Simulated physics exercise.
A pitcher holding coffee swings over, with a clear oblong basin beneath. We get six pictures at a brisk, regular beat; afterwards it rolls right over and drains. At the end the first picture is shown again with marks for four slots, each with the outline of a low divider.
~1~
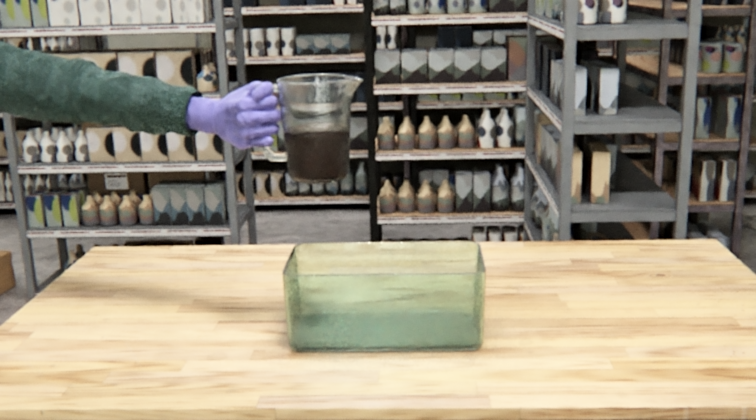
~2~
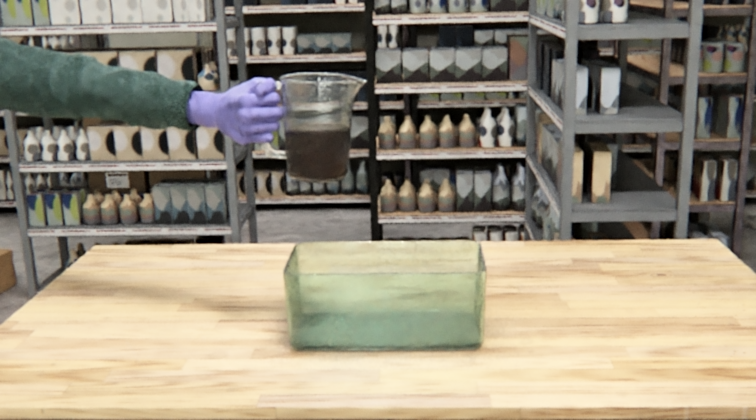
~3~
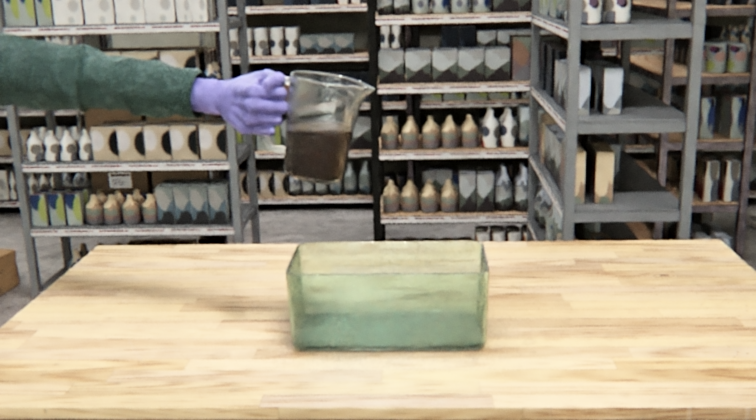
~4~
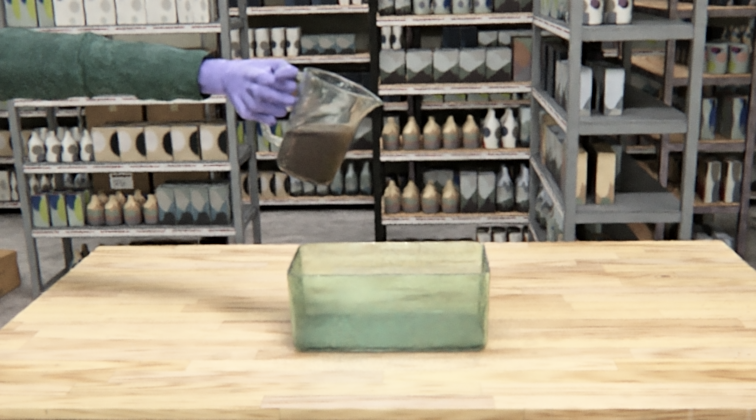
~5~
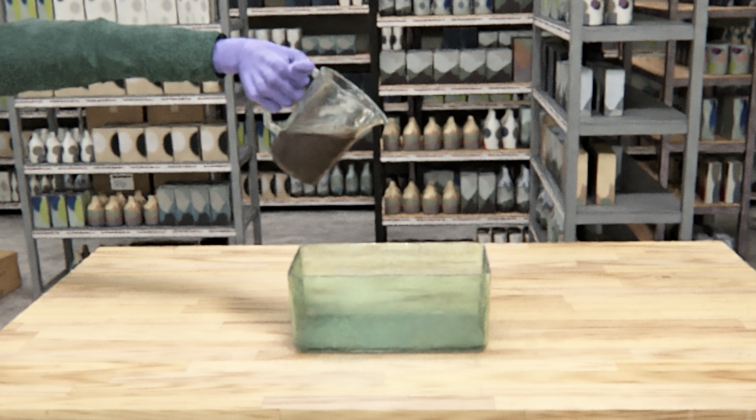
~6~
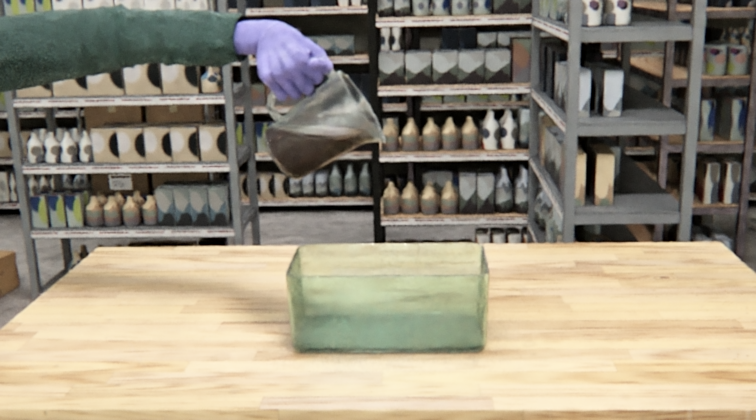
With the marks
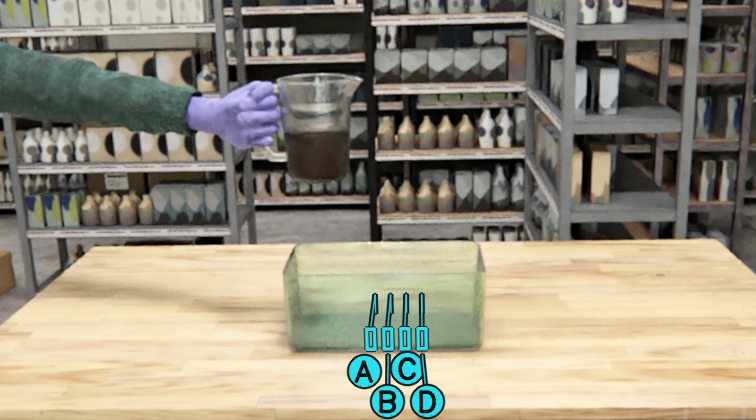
A glass pitcher of dark liquid, held by a purple-gloved hand above a clear rectangular basin on a wooden table, tilted gradually to the right until it leaned steeply, with nothing leaving it.
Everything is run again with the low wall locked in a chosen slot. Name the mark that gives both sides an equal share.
Best: D.
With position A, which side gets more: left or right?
The right one.
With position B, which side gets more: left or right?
More ends on the right.
On the marked copy, A at (371, 354); B at (388, 354); C at (405, 354); D at (422, 354).
Choosing A, about 12 % ends left of the wall and 85 % right of it; 3 % is lost outside.
Choosing B, about 13 % ends left of the wall and 84 % right of it; 3 % is lost outside.
Choosing C, about 15 % ends left of the wall and 83 % right of it; 3 % is lost outside.
Choosing D, about 45 % ends left of the wall and 53 % right of it.
